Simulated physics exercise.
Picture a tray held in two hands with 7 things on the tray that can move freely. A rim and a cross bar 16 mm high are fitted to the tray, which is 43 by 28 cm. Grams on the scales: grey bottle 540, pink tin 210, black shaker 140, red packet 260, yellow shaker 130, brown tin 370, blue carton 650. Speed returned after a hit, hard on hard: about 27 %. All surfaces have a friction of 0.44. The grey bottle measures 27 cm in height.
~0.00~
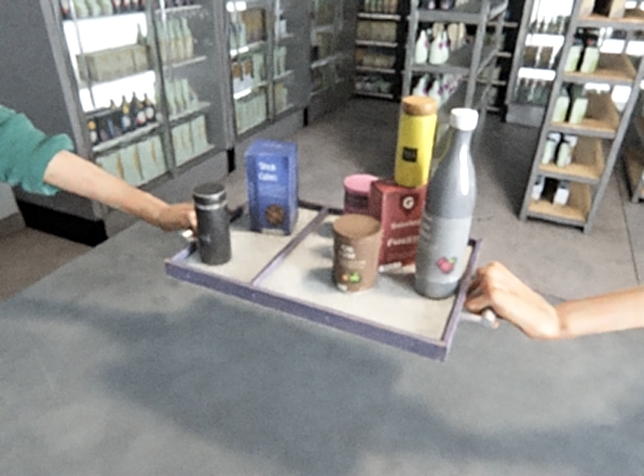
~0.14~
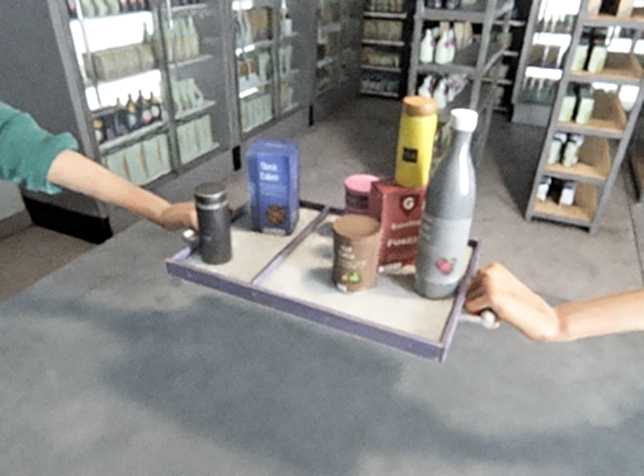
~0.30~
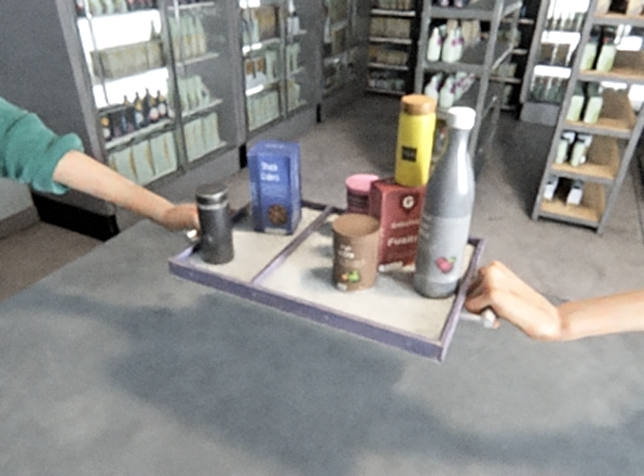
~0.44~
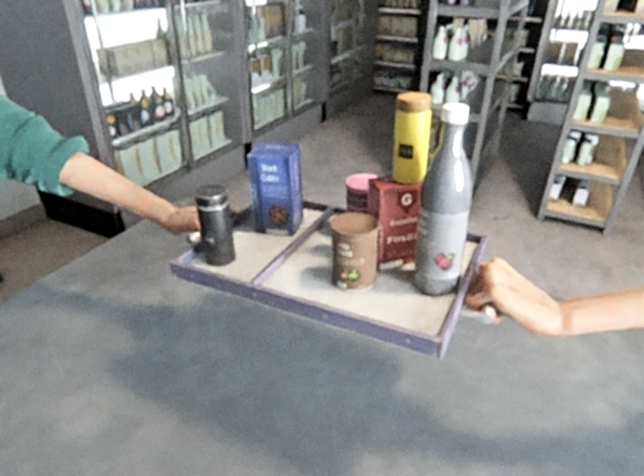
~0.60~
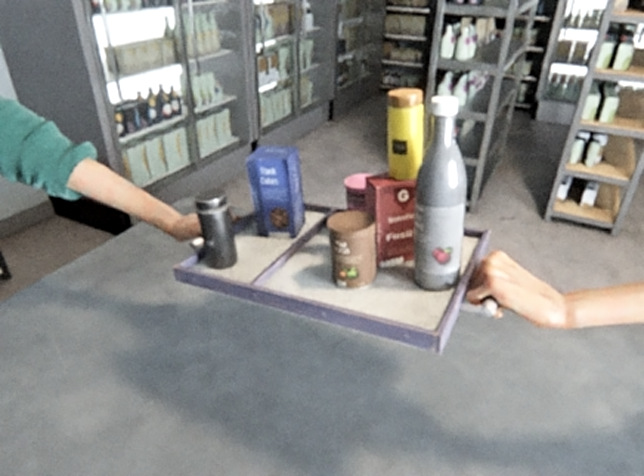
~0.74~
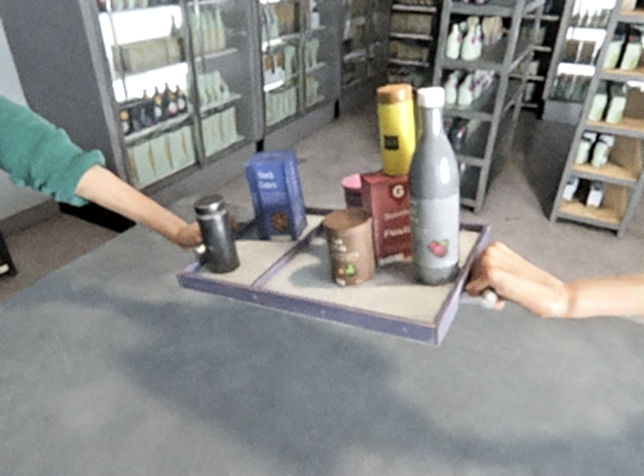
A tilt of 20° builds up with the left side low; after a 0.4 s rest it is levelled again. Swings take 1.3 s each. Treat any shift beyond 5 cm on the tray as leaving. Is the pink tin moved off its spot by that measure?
Yes.
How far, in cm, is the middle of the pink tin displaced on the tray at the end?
Around 15 centimetres.
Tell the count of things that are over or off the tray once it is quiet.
Count: 4.
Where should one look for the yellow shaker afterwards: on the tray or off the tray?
When everything stops, the yellow shaker is out of bounds.
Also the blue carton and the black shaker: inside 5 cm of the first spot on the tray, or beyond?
Here the blue carton is left in place, and the black shaker is left in place.
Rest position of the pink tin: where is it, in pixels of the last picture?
It ends up at about (306, 185).
By 1.54 s, tray at 20°, left edge down; yellow shaker now off the tray; pink tin rocked 5° off its seat near (353, 202); grey bottle rocked 51° off its seat.
By 1.74 s, tray at 20°, left edge down; pink tin rocked 55° off its seat near (327, 200); grey bottle on its side; red packet rocked 39° off its seat.
By 2.04 s, tray at 19°, left edge down; pink tin on its side near (308, 203); grey bottle on its side; red packet rocked 46° off its seat.
When it is over (3.6 s), off the tray, yellow shaker; lying over on the tray, grey bottle, pink tin and red packet; not toppled but over 5 cm from the start, brown tin; the other 2 within 5 cm of the start. End places, in pixels of the last picture, pink tin near (306, 186).
